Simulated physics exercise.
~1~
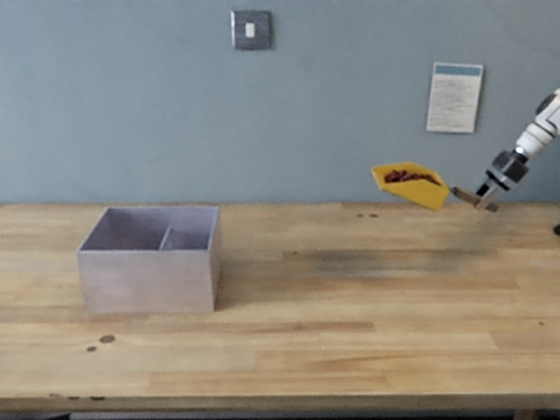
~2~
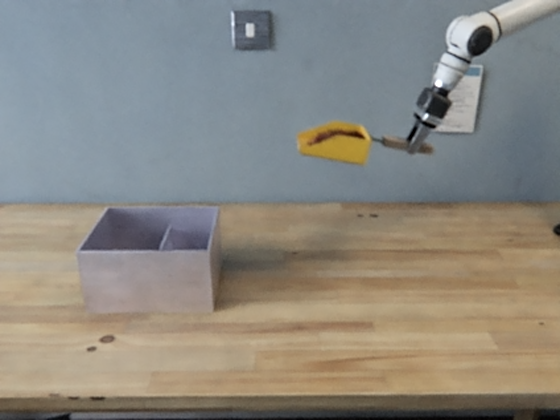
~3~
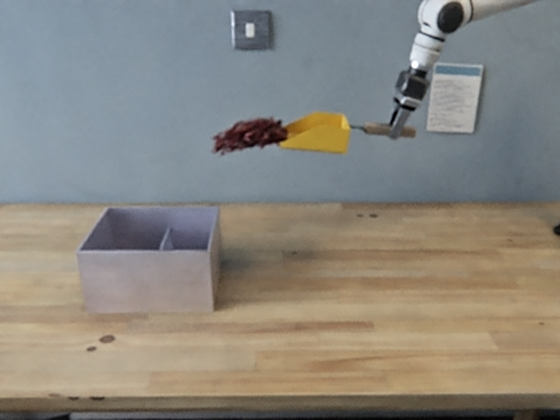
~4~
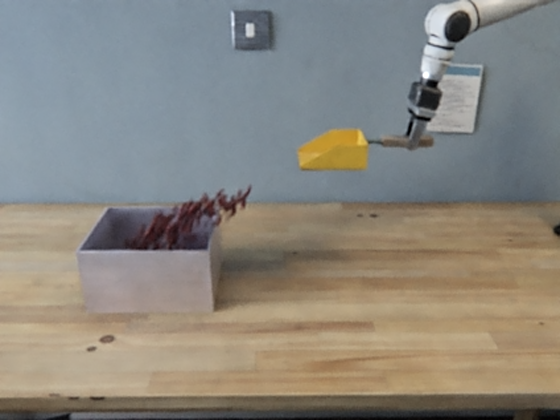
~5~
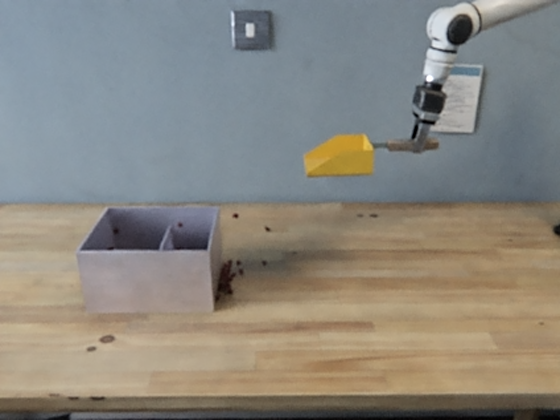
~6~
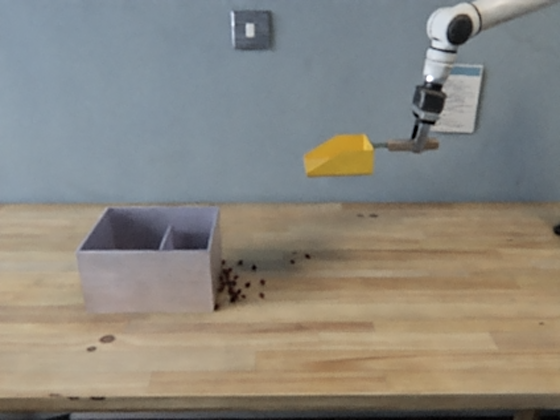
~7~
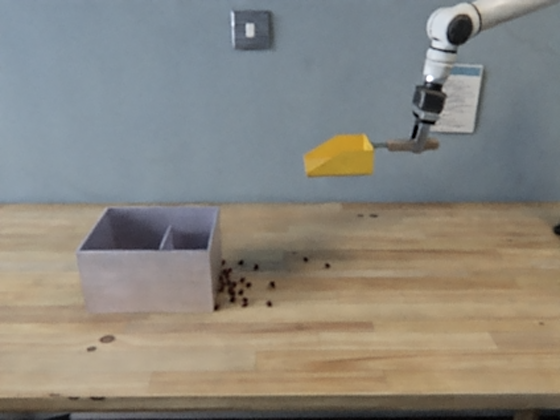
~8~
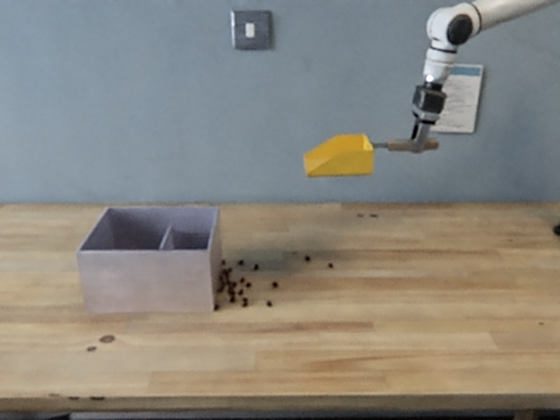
Robot arm swinging a yellow scoop left and flinging dark beans into a divided box, some ending scattered on the wooden table.
